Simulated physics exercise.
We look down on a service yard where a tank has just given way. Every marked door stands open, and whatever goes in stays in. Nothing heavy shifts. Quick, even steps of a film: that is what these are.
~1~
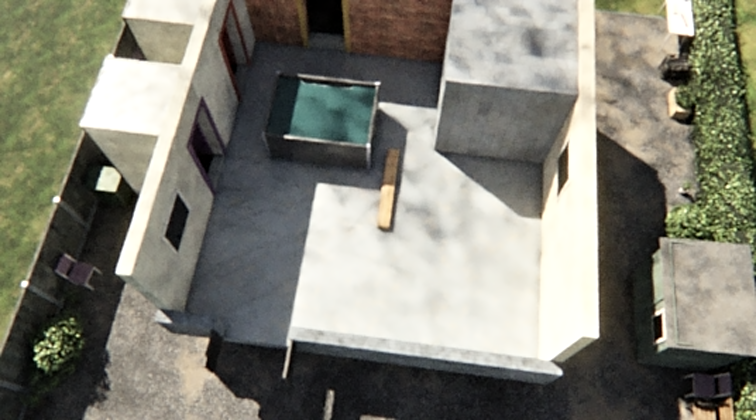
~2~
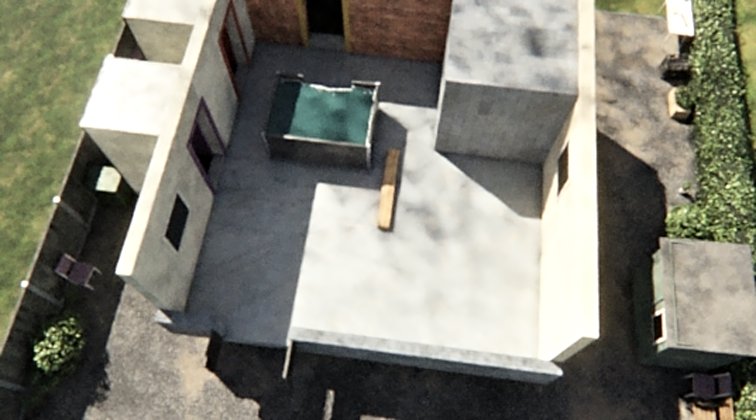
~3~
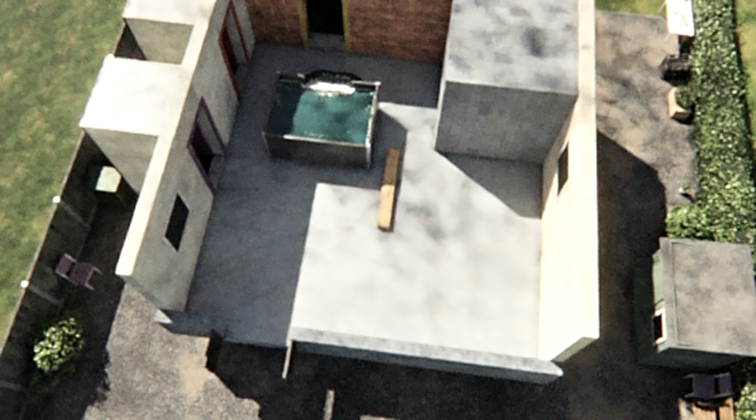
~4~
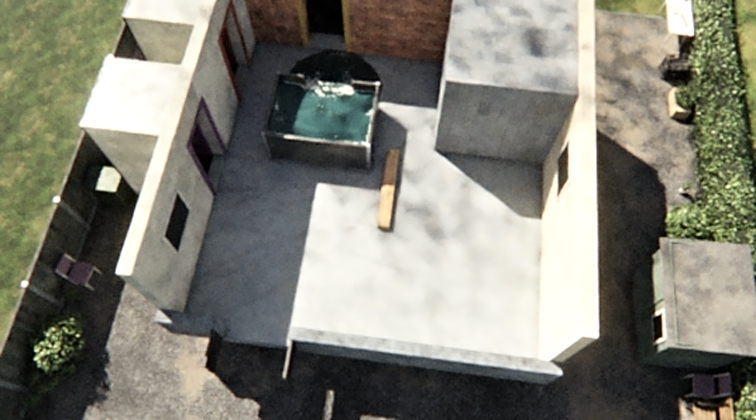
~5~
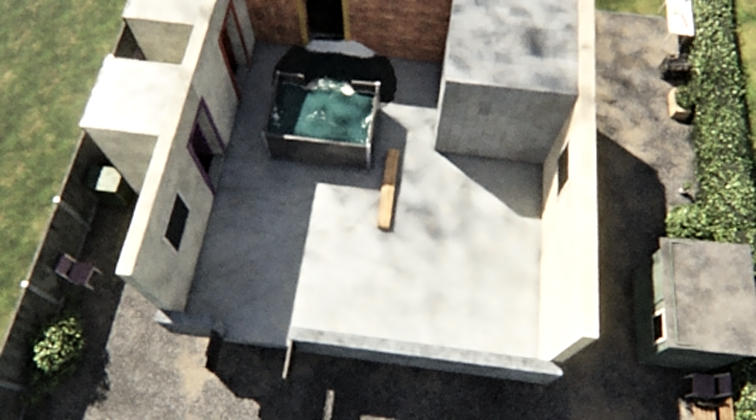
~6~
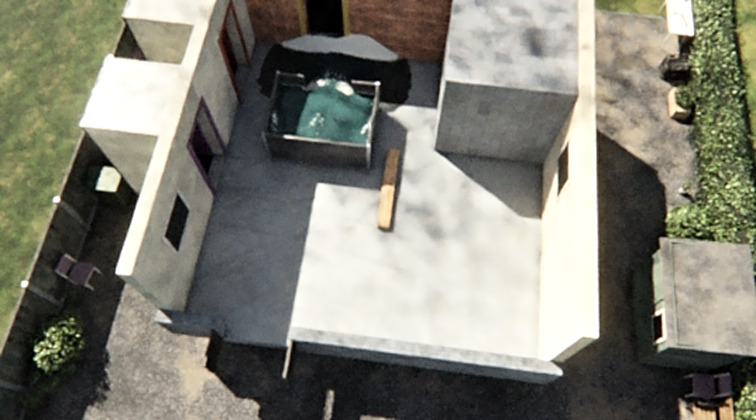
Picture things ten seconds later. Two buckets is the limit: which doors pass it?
Most likely the red door will exceed two buckets. Most likely the yellow door will exceed two buckets. Most likely the purple door will not exceed two buckets.
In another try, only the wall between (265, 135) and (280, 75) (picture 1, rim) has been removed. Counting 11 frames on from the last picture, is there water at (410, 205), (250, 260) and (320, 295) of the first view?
In turn: Untouched, swamped, untouched.
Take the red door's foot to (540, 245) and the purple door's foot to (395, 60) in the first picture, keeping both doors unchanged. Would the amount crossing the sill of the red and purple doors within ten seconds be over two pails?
As I read it, the red door falls short, and the purple door overshoots.
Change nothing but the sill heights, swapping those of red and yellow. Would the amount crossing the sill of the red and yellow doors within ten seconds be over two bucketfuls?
Red falls short; yellow exceeds the limit.
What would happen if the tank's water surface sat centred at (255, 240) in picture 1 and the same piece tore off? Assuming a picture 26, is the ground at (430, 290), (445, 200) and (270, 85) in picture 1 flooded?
Bone-dry, bone-dry, soaked.
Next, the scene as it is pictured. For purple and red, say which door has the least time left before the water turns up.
That would be the red-painted one.
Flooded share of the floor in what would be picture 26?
It comes to 45 per cent.
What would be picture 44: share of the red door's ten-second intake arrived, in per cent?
Estimated share: About 90 %.
A moment on, water covers 15 % of the floor; the red door wet at the sill, nothing in, the yellow door far over two buckets in, the purple door not reached.
Next, water covers 25 % of the floor; the red door under two buckets in, the yellow door far over two buckets in, the purple door not reached.
Then, water covers 45 % of the floor; the red door over two buckets in, the yellow door far over two buckets in, the purple door wet at the sill, nothing in.
Later, water covers 80 % of the floor; the red door far over two buckets in, the yellow door far over two buckets in, the purple door wet at the sill, nothing in.
In the end, water covers 90 % of the floor; the red door far over two buckets in, the yellow door far over two buckets in, the purple door under two buckets in.
